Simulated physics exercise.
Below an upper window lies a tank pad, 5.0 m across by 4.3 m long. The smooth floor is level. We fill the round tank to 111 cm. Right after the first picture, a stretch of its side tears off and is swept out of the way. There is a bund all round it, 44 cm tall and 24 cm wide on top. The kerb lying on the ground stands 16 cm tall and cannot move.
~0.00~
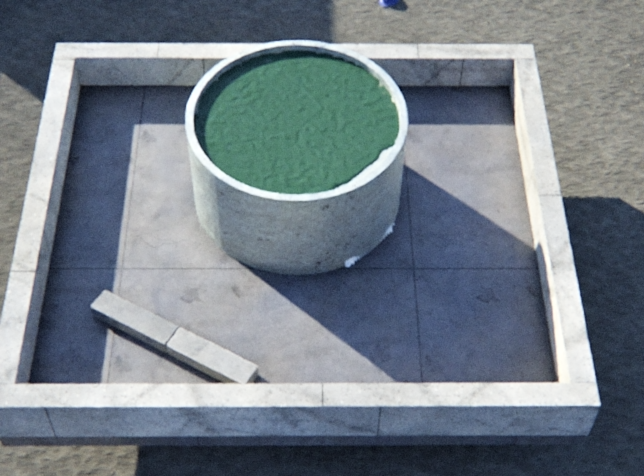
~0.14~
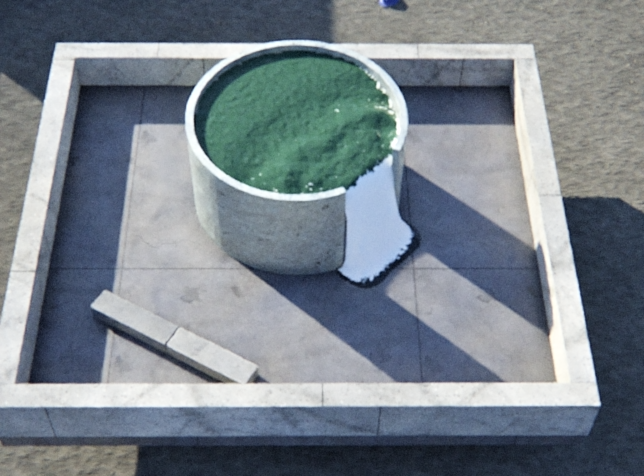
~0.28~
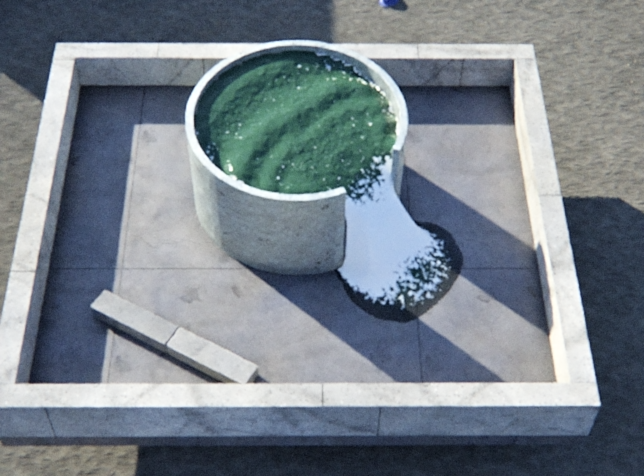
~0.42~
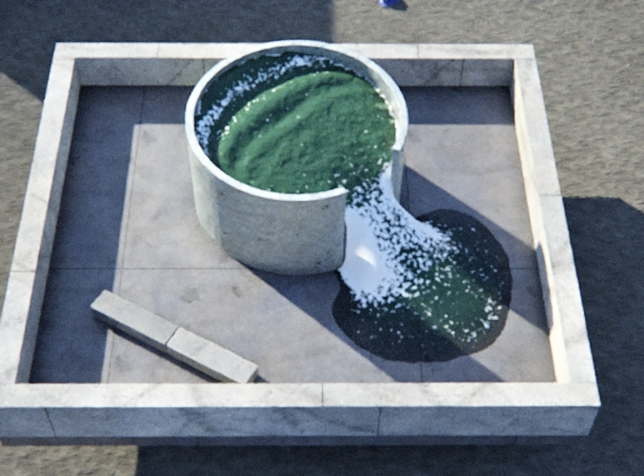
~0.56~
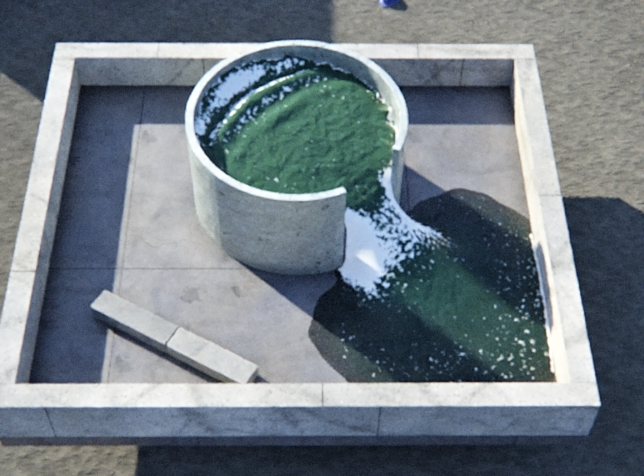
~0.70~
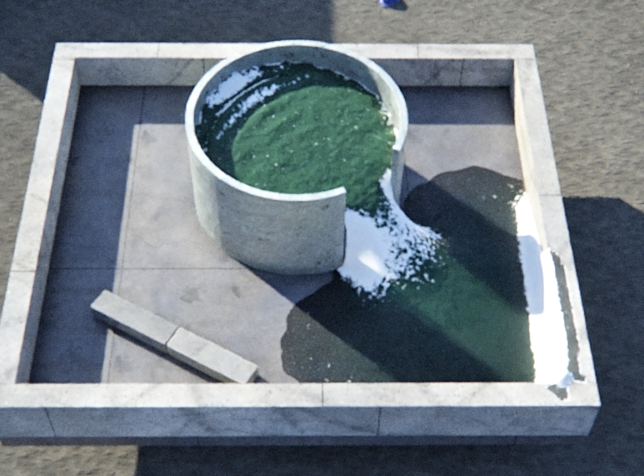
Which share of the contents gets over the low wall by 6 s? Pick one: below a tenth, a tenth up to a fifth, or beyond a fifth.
Below a tenth.
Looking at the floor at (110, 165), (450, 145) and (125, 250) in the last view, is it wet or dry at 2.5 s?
Going through the three points: Not yet touched, then awash, then not yet touched.
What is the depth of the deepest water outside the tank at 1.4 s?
96 cm or so.
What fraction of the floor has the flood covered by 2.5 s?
Around 65 per cent.
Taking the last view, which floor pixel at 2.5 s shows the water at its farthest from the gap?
Point: Roughly (26, 406).
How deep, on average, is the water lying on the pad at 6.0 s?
Around 15 cm deep.
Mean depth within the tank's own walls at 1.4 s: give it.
About 71 cm.
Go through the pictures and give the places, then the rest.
The round tank at (297, 121) is whole and still, 111 cm deep, in the first picture.
The front is at (409, 231), 0.5 m from the gap at (370, 218); 0.2 m2 of floor is under water; 111 cm left at the back of the round tank, in the second picture.
The front is at (404, 316), 0.9 m from the gap at (369, 221); 0.9 m2 of floor is under water; 111 cm left at the back of the round tank, in the third picture.
Water pours out at (369, 224) and has run 1.6 m, to (484, 341); deepest outside 68 cm, 107 cm at the round tank's back, in the fourth picture.
The front is at (551, 378), 2.3 m from the gap at (369, 224); 4.4 m2 of floor is under water; 93 cm left at the back of the round tank, in the fifth picture.
Water pours out at (369, 223) and has run 2.6 m, to (566, 393); deepest outside 71 cm, 86 cm at the round tank's back, in the sixth picture.
After 1.1 s water covers 30 % of the floor and is deepest (96 cm) near (524, 405); 1 % is over the wall.
After 1.4 s water covers 35 % of the floor and is deepest (96 cm) near (524, 405); 2 % is over the wall.
After 2.5 s water covers 50 % of the floor and is deepest (51 cm) near (543, 405); 7 % is over the wall.
After 4.0 s water covers 75 % of the floor and is deepest (43 cm) near (543, 405); 8 % is over the wall.
After 6.0 s water covers 75 % of the floor and is deepest (32 cm) near (200, 151); 8 % is over the wall.
